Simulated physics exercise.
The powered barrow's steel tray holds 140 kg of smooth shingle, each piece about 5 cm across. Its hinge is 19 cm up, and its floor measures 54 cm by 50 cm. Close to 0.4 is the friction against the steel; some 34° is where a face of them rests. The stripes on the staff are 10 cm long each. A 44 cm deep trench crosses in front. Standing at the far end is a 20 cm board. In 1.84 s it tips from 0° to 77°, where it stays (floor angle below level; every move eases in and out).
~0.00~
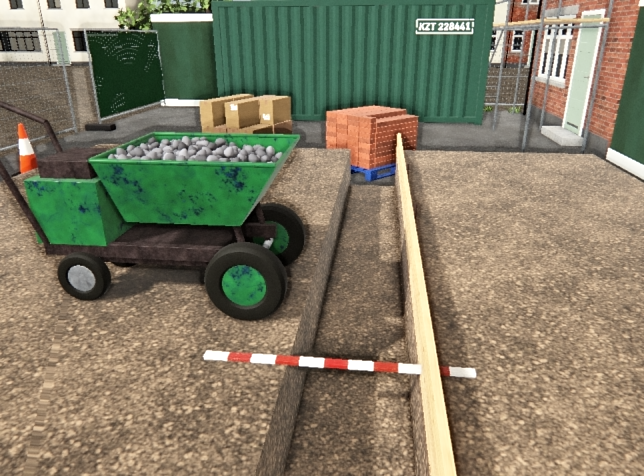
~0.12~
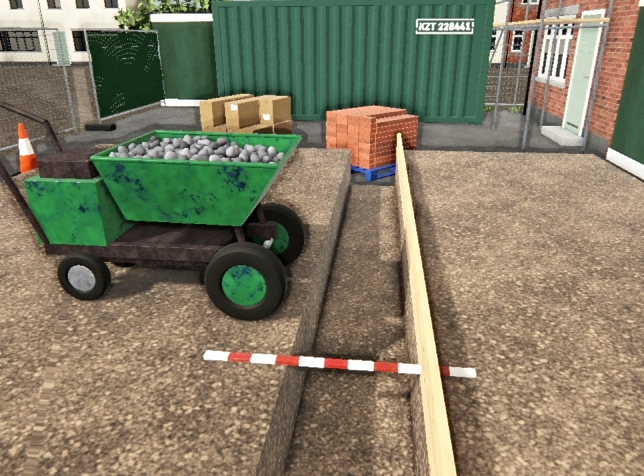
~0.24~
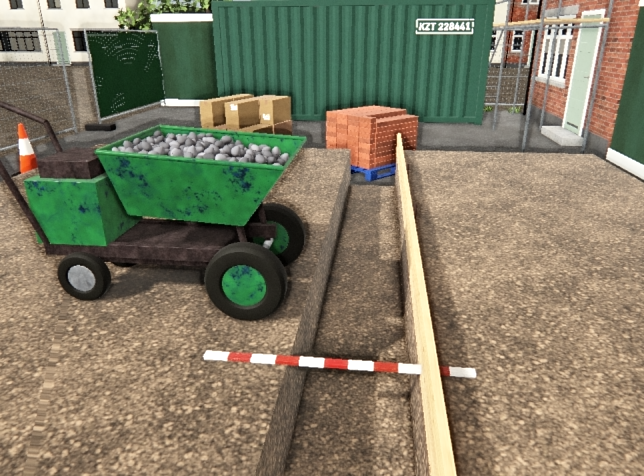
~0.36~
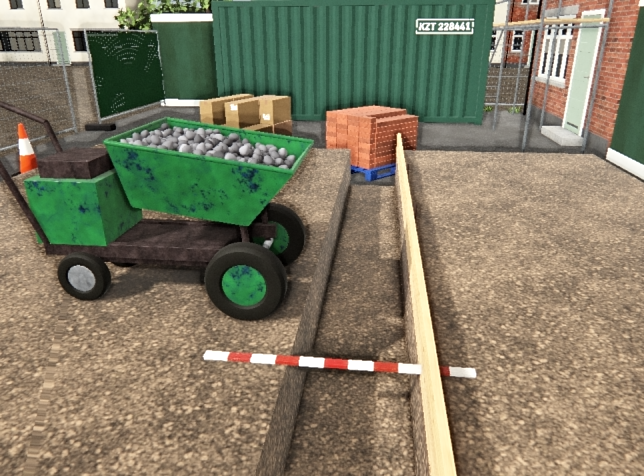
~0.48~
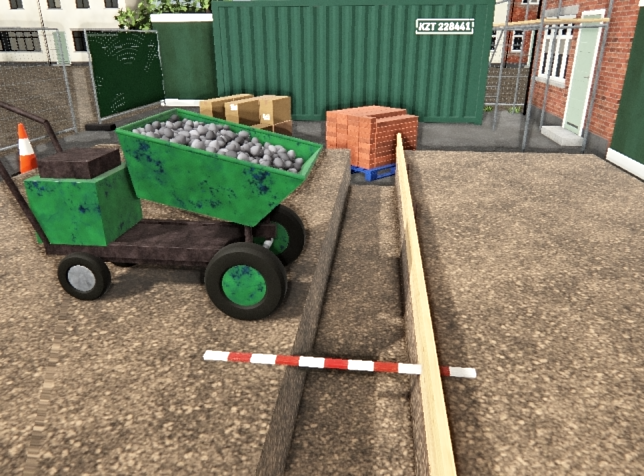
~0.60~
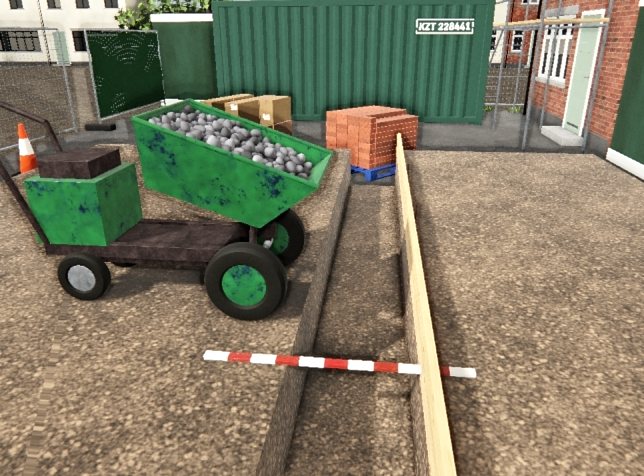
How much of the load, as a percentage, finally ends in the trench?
I would put it at about 90 per cent.
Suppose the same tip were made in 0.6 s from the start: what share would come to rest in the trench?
65 %.
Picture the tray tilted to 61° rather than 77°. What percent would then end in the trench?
Then about 65 per cent.
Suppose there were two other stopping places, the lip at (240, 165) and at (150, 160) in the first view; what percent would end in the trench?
First place: Near 100%; second place: Near 75%.
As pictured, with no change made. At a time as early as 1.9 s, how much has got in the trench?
Roughly 60 percent of the load.
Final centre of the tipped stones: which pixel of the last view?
I'd point to around (377, 358).
After 1.4 s the floor is at 65°; 93 % in the tray, 7 % in the trench; the foremost stones are at (410, 285).
After 1.9 s the floor is at 77°; 31 % in the tray, 60 % in the trench, 9 % past the trench; the foremost stones are at (534, 299).
After 2.3 s the floor is at 77°; 9 % in the tray, 81 % in the trench, 10 % past the trench; the foremost stones are at (582, 314).
After 4.2 s the floor is at 77°; 0 % in the tray, 90 % in the trench, 10 % past the trench; the foremost stones are at (591, 312).
